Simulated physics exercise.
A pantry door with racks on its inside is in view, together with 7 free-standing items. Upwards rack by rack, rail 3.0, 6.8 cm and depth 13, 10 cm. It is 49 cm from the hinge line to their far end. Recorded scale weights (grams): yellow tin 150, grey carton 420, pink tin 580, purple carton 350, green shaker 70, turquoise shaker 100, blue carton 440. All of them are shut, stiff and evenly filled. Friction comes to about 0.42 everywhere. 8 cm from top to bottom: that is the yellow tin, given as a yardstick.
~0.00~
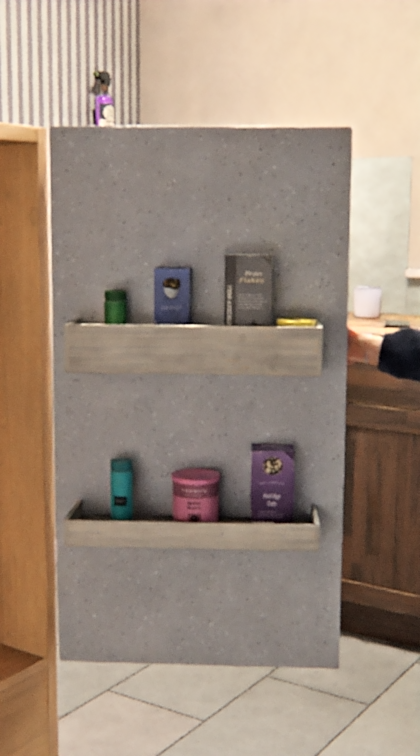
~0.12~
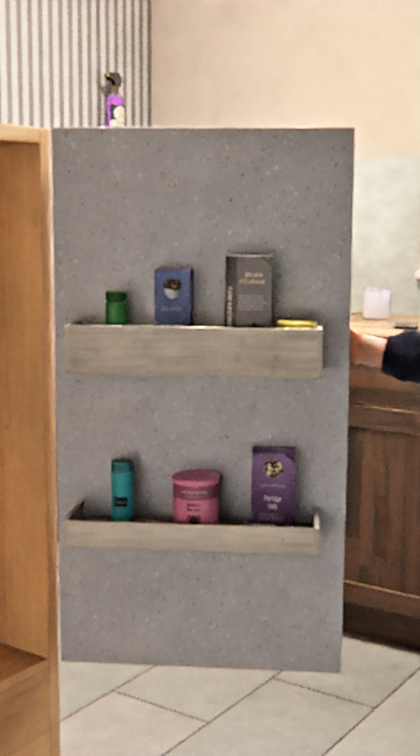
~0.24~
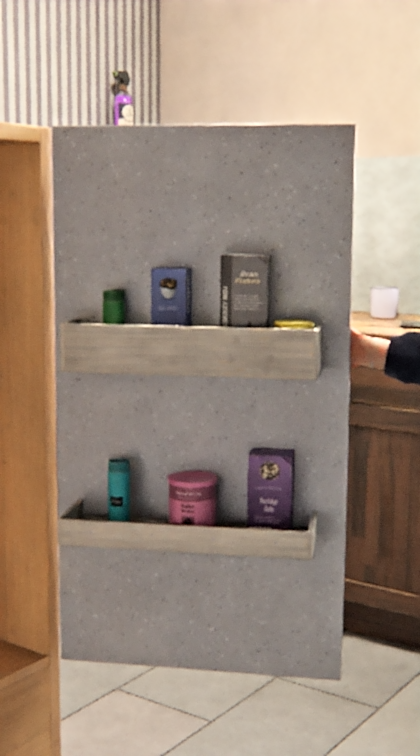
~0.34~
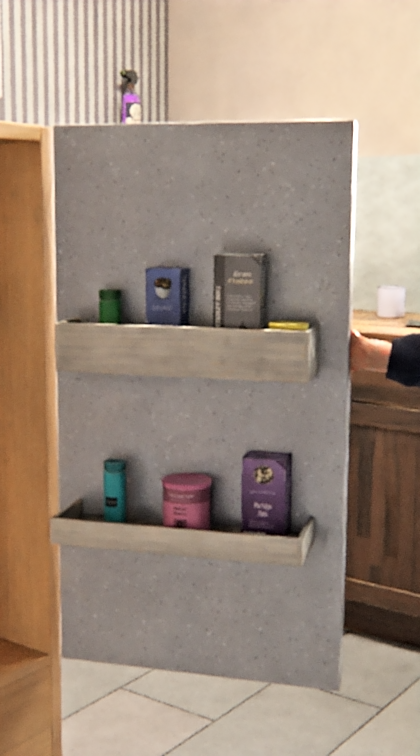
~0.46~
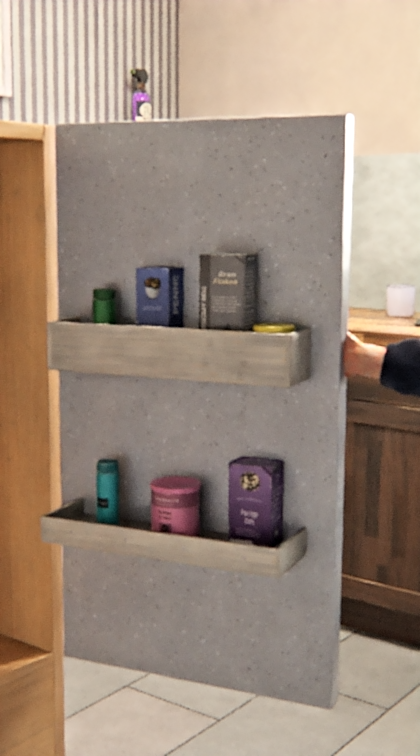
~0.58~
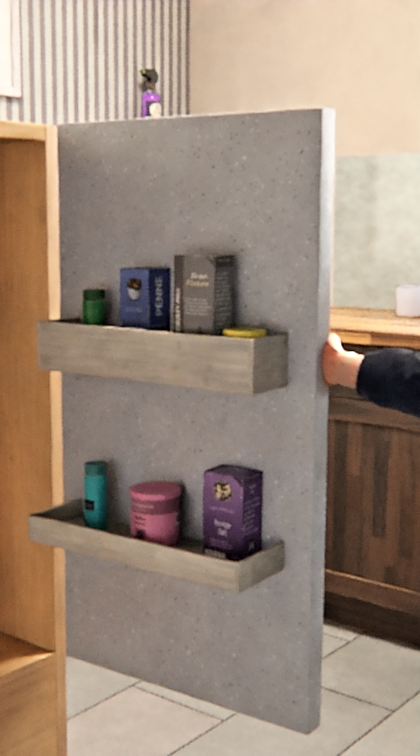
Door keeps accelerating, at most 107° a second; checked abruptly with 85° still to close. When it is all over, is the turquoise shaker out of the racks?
The turquoise shaker is retained.
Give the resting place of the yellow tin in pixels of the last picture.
In the last picture it sits around (214, 357).
By 0.68 s, open by 85°.
By 0.78 s, open by 85°; turquoise shaker tilted 4° near (82, 498); grey carton tilted 16°; purple carton tilted 5°.
By 1.08 s, open by 85°; grey carton tilted 16°; purple carton tilted 5°; pink tin 2 cm from its spot.
When it is over (1.8 s), not toppled but over 5 cm from the start, purple carton; the other 6 within 5 cm of the start. In the last view, turquoise shaker near (85, 498).
